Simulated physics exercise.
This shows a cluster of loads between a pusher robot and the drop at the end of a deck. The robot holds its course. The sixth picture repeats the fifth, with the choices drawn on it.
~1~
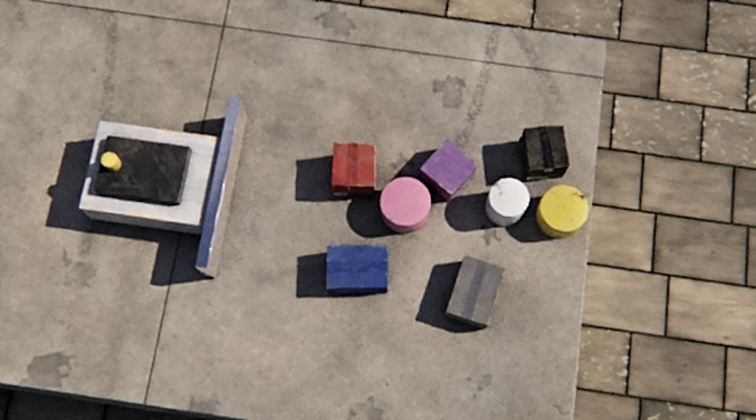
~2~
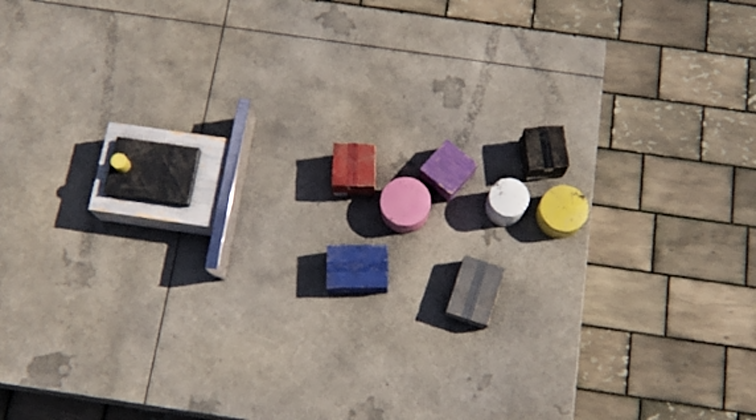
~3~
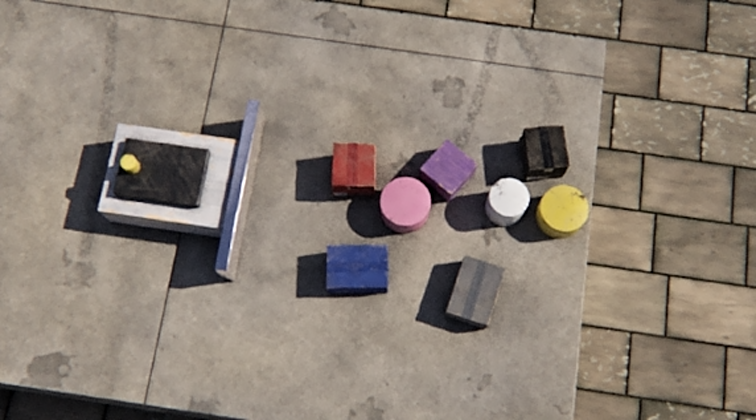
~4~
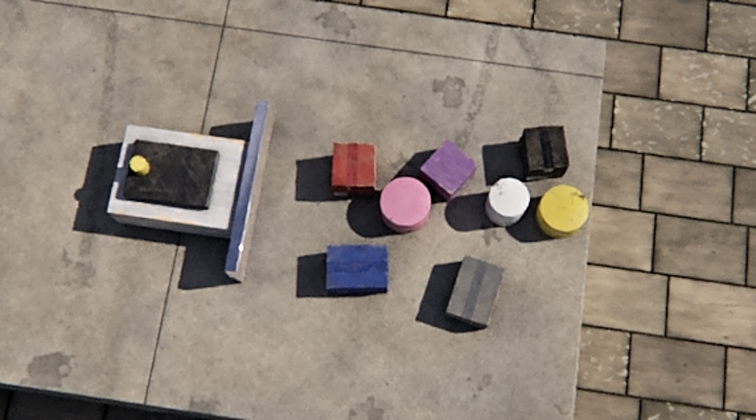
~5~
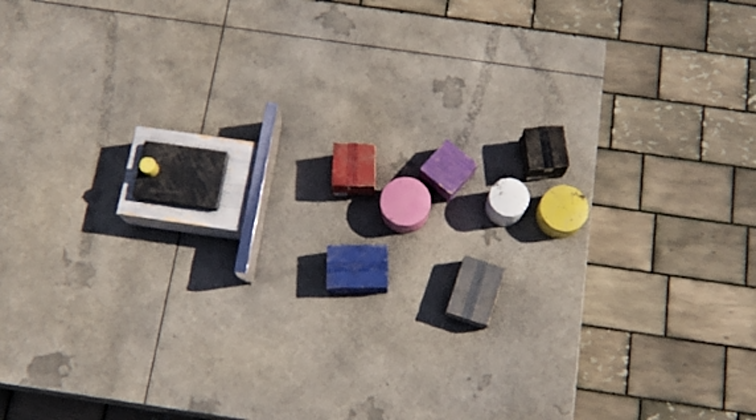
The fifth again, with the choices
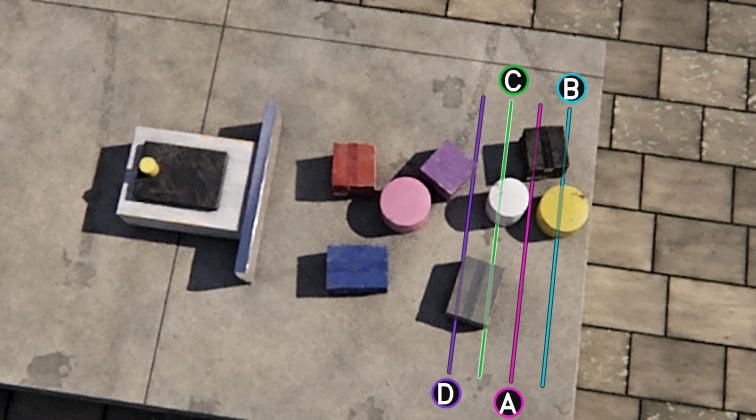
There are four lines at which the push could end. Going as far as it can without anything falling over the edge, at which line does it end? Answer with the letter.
D is the last safe line.
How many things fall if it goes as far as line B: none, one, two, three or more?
Three or more.
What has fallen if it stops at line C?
The yellow canister.
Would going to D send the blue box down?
No.
On the copy, A at (526, 238); B at (557, 242); C at (496, 233); D at (467, 229).
On D. First, robot (264, 187); blue box (363, 271); red box (368, 173).
Then, robot (341, 198); white canister (512, 204); grey box (488, 293).
Finally, robot (396, 205); yellow canister (577, 214); black parcel (570, 144); nothing has fallen.
By contrast, A drops the grey box, white canister and yellow canister; B drops the grey box, white canister and yellow canister; C drops the yellow canister.
